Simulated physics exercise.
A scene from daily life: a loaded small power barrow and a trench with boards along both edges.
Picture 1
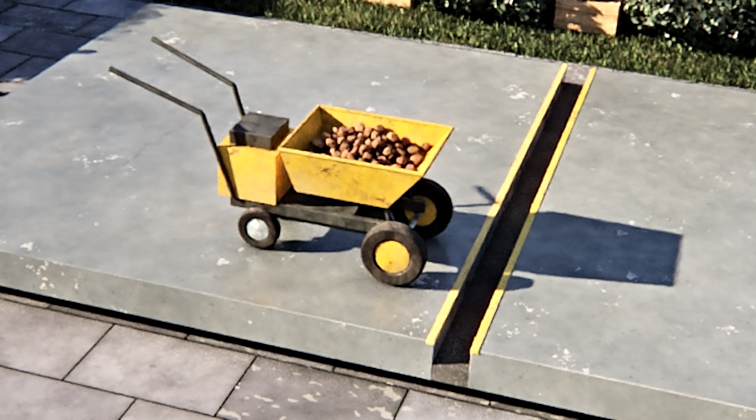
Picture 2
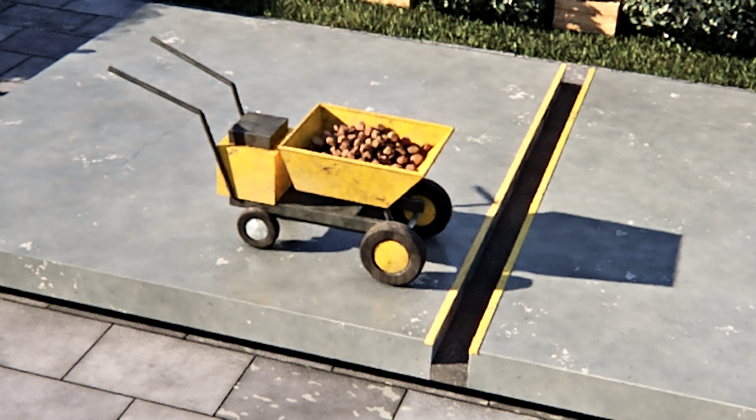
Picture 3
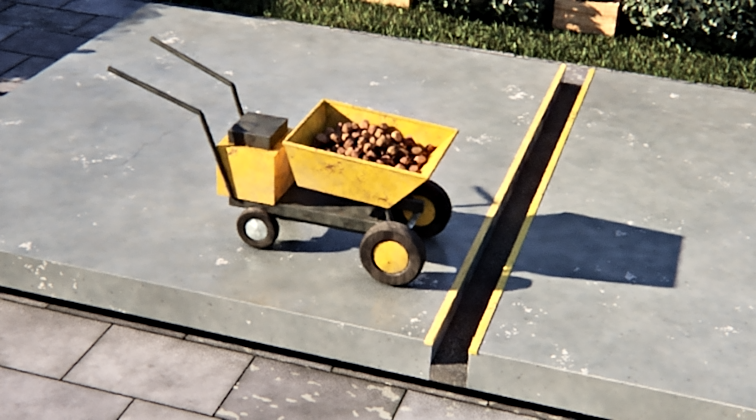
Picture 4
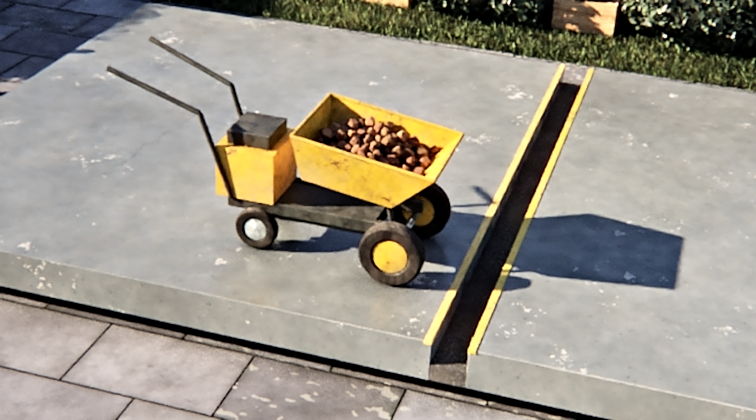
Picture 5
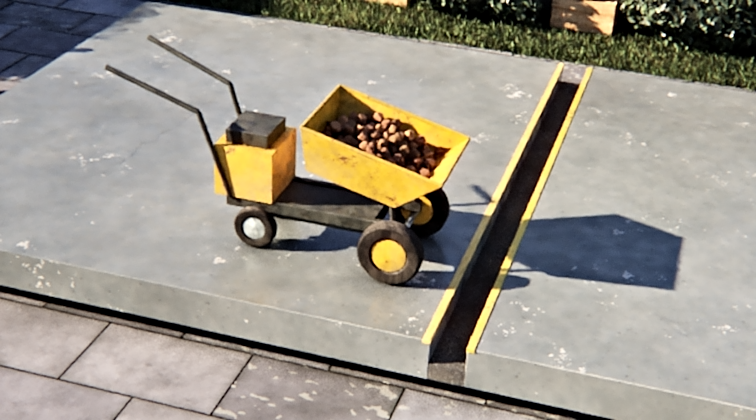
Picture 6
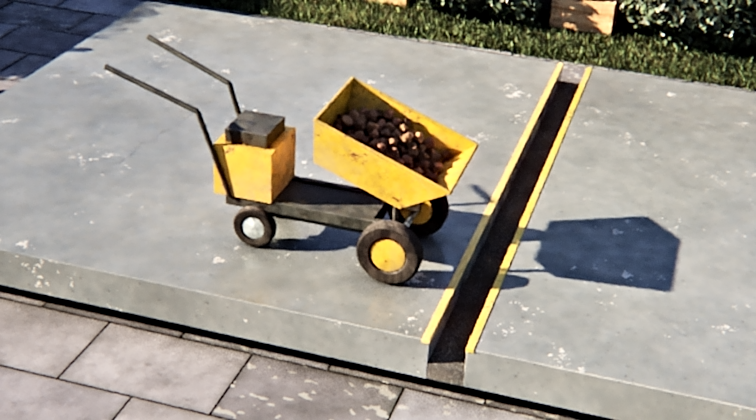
A small yellow power barrow with black handles and four wheels stands on a grey concrete slab, seen from above and to one side in sunlight, with paving in front and grass behind. Its skip holds brown clods, and to the right a narrow dark trench runs between yellow-edged boards. The skip slowly tilts forward to the right, its rear rising, while the wheels and the view stay almost still.
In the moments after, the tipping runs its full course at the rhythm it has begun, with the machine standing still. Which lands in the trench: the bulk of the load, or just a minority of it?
Just a minority.
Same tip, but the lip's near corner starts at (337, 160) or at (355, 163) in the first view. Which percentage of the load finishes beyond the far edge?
In turn 0 and 10 in a hundred.
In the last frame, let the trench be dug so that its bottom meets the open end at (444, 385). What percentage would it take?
The share comes out near 10 percent.
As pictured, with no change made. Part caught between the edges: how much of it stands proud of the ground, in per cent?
Estimate: Around 10 %.
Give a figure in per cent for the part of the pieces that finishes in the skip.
About 5 in a hundred.
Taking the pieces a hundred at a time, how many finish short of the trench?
It comes to 0 per cent or so.
Soon after the last picture, skip tipped steeply; all in the skip.
A little later, skip tipped right over; nearly all in the skip; a small part beyond it; a stray few falling.
Later still, skip tipped right over; about a quarter in the skip; most beyond it.
By the end, skip tipped right over; a stray few in the skip; a small part in or heaped over the trench; most beyond it.
